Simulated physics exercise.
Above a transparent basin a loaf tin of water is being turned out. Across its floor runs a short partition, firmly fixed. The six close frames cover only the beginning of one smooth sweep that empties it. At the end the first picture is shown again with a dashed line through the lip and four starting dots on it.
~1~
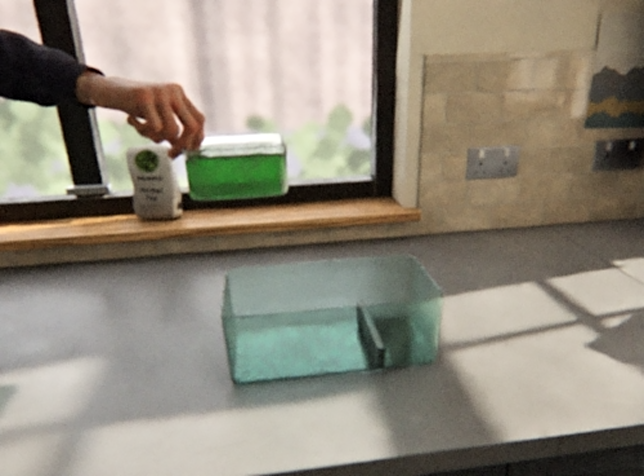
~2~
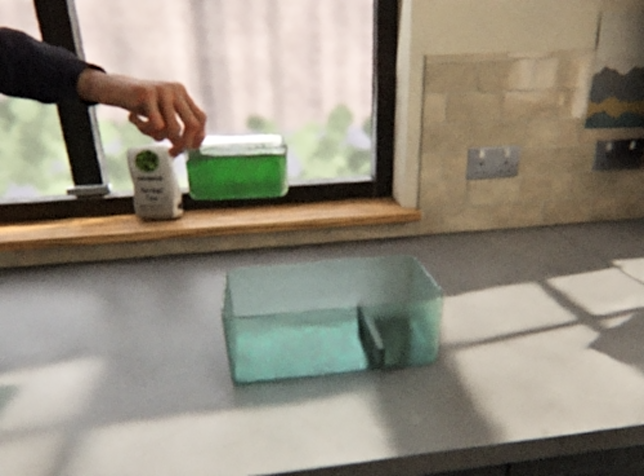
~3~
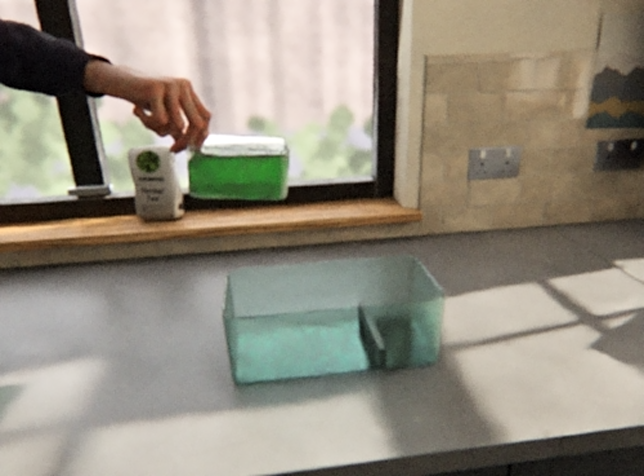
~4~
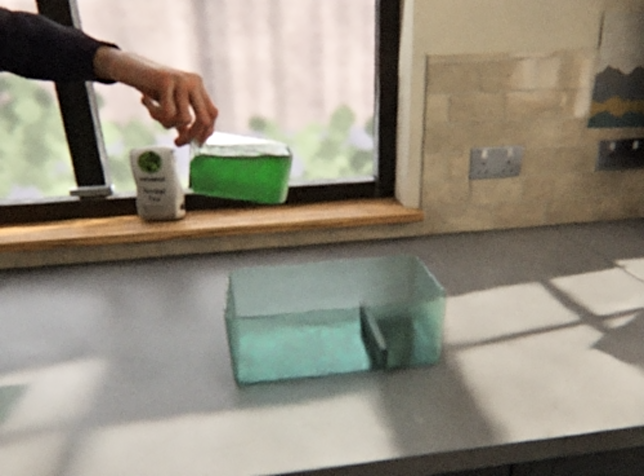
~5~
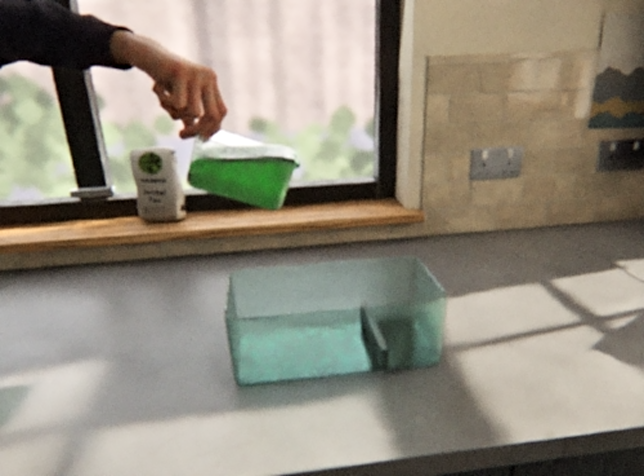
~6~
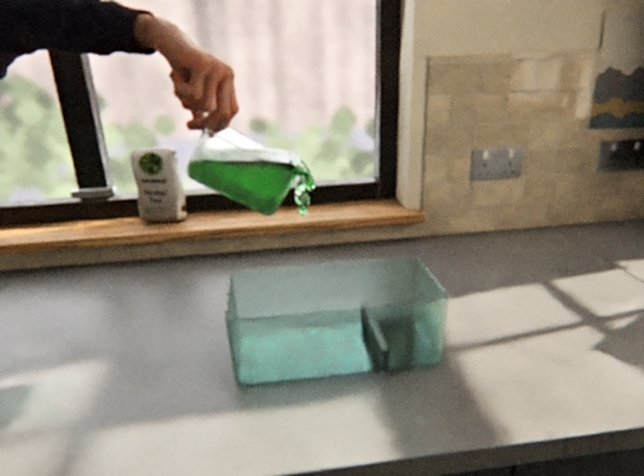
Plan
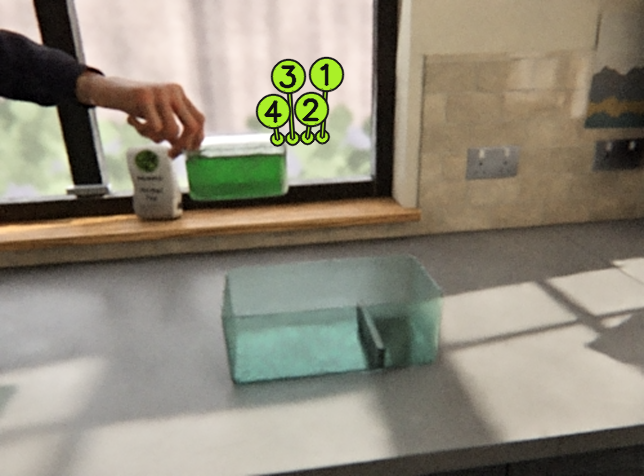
A hand held a clear container of green liquid by the window, above a transparent basin with a short partition, then gradually tilted it to the right until some liquid spilled over its lip.
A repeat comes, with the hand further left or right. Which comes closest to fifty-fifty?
Choose 2.
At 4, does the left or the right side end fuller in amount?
The left one.
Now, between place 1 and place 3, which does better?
That is place 1.
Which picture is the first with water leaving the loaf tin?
In picture 5.
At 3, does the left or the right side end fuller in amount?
The left one.
On the marked copy, 1 at (322, 136); 2 at (307, 137); 3 at (292, 138); 4 at (277, 139).
Choosing 1, about 37 % ends left of the wall and 62 % right of it.
Choosing 2, about 48 % ends left of the wall and 50 % right of it.
Choosing 3, about 75 % ends left of the wall and 24 % right of it.
Choosing 4, about 92 % ends left of the wall and 6 % right of it.
